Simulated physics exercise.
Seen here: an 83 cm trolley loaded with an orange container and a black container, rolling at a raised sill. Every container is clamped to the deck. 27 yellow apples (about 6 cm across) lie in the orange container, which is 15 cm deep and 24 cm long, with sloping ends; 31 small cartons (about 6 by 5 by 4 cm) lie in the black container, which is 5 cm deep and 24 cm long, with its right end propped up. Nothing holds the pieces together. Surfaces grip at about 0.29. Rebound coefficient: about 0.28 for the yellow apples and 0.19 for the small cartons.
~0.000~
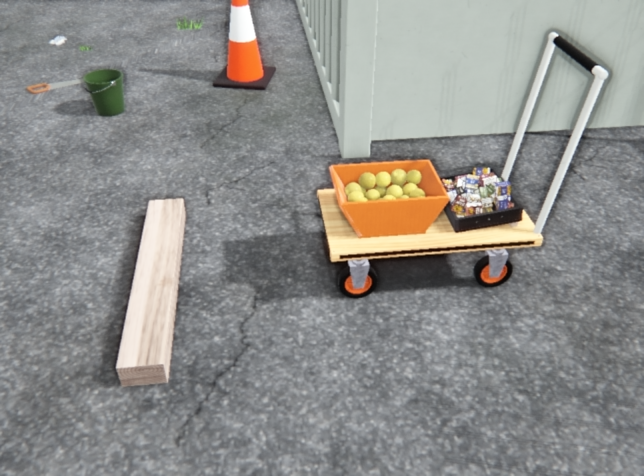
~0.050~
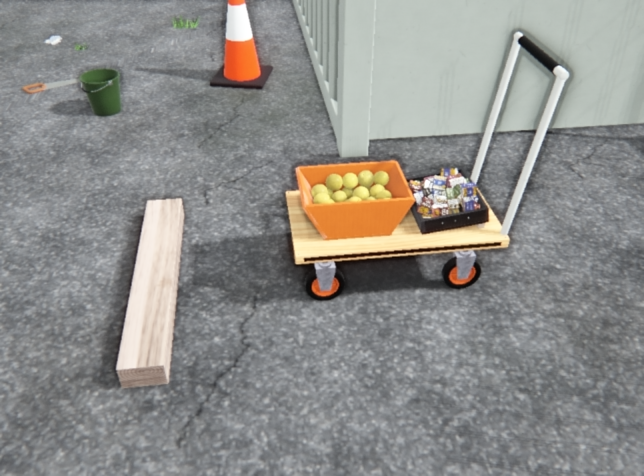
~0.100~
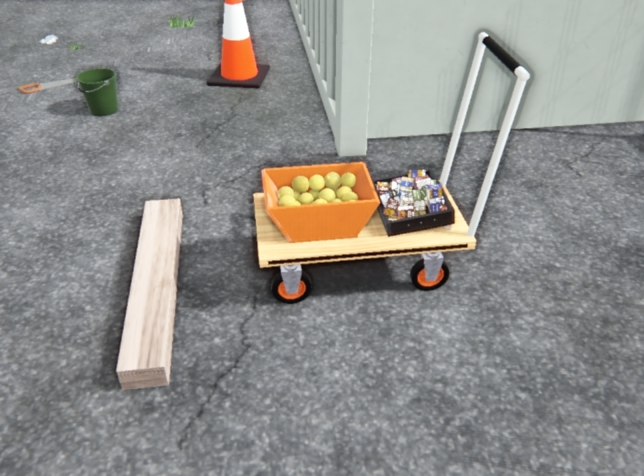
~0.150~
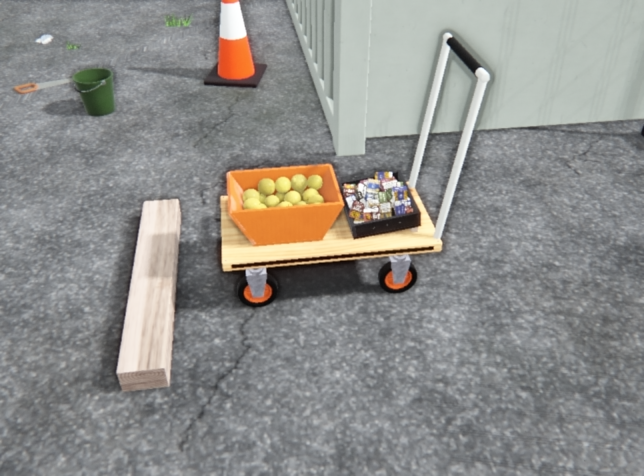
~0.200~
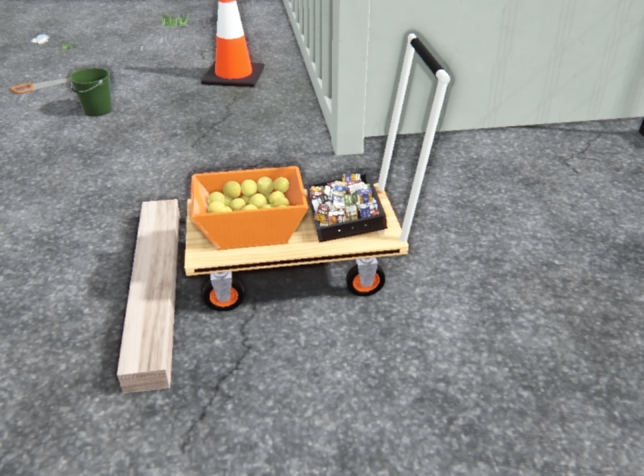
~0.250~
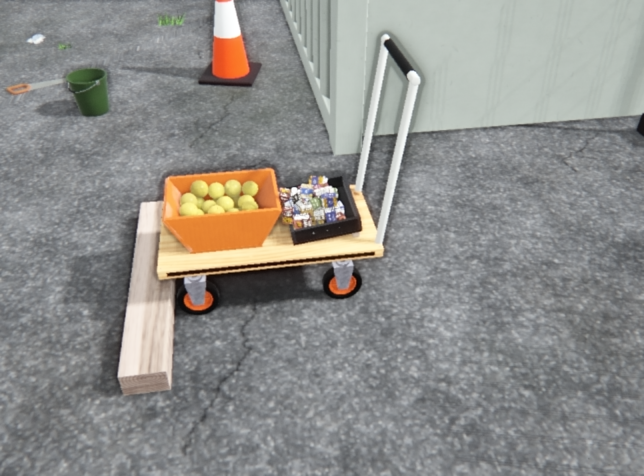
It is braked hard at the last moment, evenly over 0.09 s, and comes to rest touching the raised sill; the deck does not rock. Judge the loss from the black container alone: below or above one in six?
Over a sixth of the small cartons leave the black container.
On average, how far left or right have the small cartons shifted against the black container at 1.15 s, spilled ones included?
Some 8 cm leftwards.
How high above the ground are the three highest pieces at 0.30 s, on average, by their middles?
Roughly 46 cm.
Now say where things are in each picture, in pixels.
In the first picture (places track the rim corner closest to us here; the camera moves round a little), black container (458, 218); orange container (342, 204); 66 cm to go; all still inside.
Black container (424, 220); orange container (306, 206); 53 cm to go, in the second picture.
Black container (390, 222); orange container (269, 209); 39 cm to go, in the third picture.
Black container (355, 225); orange container (232, 212); 26 cm to go, in the fourth picture.
Black container (320, 228); orange container (194, 216); 12 cm to go, in the fifth picture.
Black container (294, 231); orange container (165, 219); stopping; all still inside, in the sixth picture.
After 0.30 s, the orange container has all 27 and the black container is down by 3 of 31.
After 0.42 s, the orange container has all 27 and the black container is down by 8 of 31.
After 0.65 s, the orange container is down by 1 of 27 and the black container is down by 8 of 31.
Outcome (at 1.15 s), the orange container is down by 1 of 27 and the black container is down by 9 of 31. Asked share, 9 of 31, 29 per cent.
